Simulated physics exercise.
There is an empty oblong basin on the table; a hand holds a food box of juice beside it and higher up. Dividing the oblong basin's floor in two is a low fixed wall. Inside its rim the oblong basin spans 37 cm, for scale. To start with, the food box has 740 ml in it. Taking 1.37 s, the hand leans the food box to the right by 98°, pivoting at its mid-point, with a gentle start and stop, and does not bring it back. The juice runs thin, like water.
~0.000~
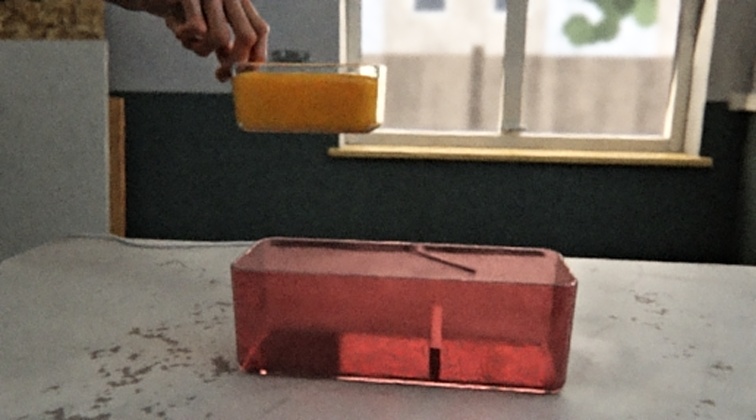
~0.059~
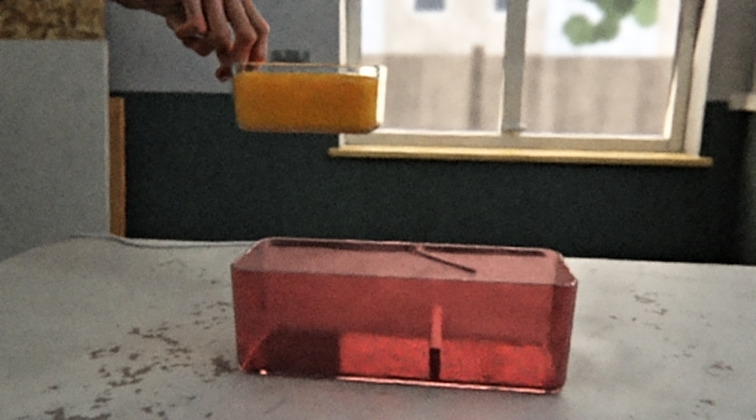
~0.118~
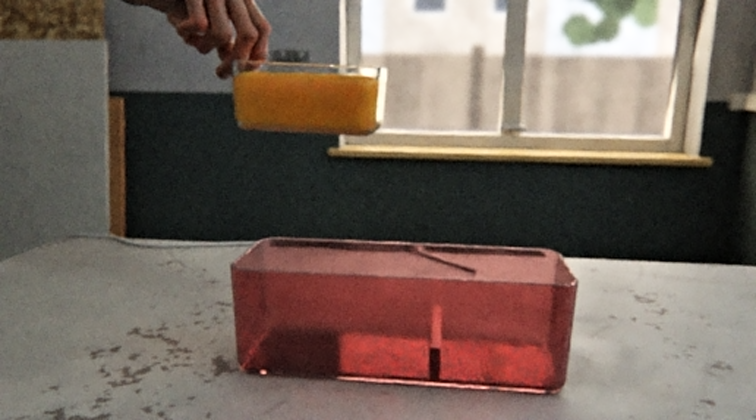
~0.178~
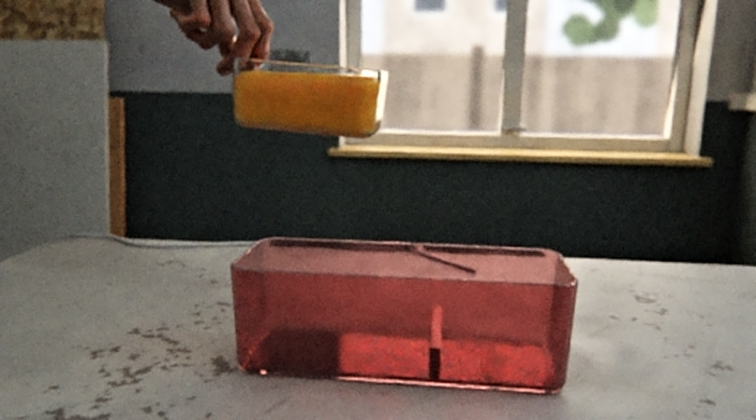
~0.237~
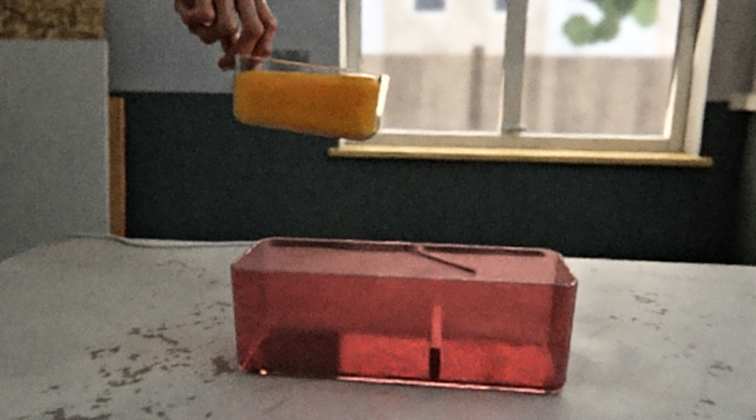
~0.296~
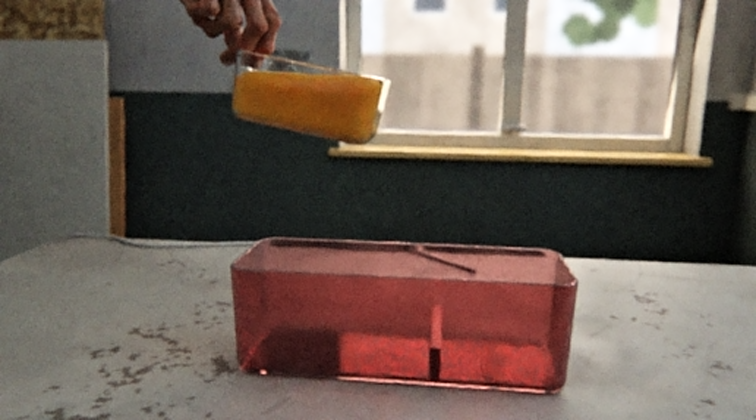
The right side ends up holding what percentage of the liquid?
About 60 in every hundred parts.
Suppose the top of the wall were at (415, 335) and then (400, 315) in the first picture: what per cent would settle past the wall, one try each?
The first try gives 60 percent and the second 75 percent.
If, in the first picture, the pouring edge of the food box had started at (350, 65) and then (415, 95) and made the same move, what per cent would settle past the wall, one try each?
It comes to 40 per cent, and then 70 per cent.
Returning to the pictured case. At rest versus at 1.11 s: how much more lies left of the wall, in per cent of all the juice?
About 18 per cent.
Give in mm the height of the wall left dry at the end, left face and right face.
Left side: Around 30 mm. Right side: Around 14 mm.
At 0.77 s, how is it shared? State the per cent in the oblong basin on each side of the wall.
Left: Around 3. Right: Around 14.
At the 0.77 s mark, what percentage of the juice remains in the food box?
Close to 44 in a hundred.
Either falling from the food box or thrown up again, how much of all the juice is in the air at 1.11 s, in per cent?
Around 7 percent of it is airborne.
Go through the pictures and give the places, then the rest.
In the first picture, tilt 0°; pouring edge (382, 68); surface from (247, 75) to (380, 77); the oblong basin's rim runs from (247, 253) to (567, 268); the wall's top is at (436, 326).
In the second picture, tilt 0°; pouring edge (382, 69); surface from (247, 75) to (380, 77).
In the third picture, tilt 2°; pouring edge (383, 71); surface from (247, 75) to (381, 78).
In the fourth picture, tilt 4°; pouring edge (383, 74); surface from (249, 74) to (382, 78).
In the fifth picture, tilt 7°; pouring edge (385, 78); surface from (249, 74) to (383, 79).
In the sixth picture, tilt 11°; pouring edge (386, 83); surface from (250, 74) to (385, 80).
Then, 0.77 s in, the tilt is 58° and 45 per cent is still to pour, 3 is left of the wall and 14 right of it.
Then, 1.11 s in, the tilt is 90° and 10 per cent is still to pour, 16 is left of the wall and 62 right of it.
Then, 1.48 s in, the tilt is 98° and 1 per cent is still to pour, 32 is left of the wall and 60 right of it.
Then, 1.87 s in, the tilt is 98° and 0 per cent is still to pour, 35 is left of the wall and 60 right of it.
Finally, 35 per cent lies left of the wall, 60 right of it and 6 outside.
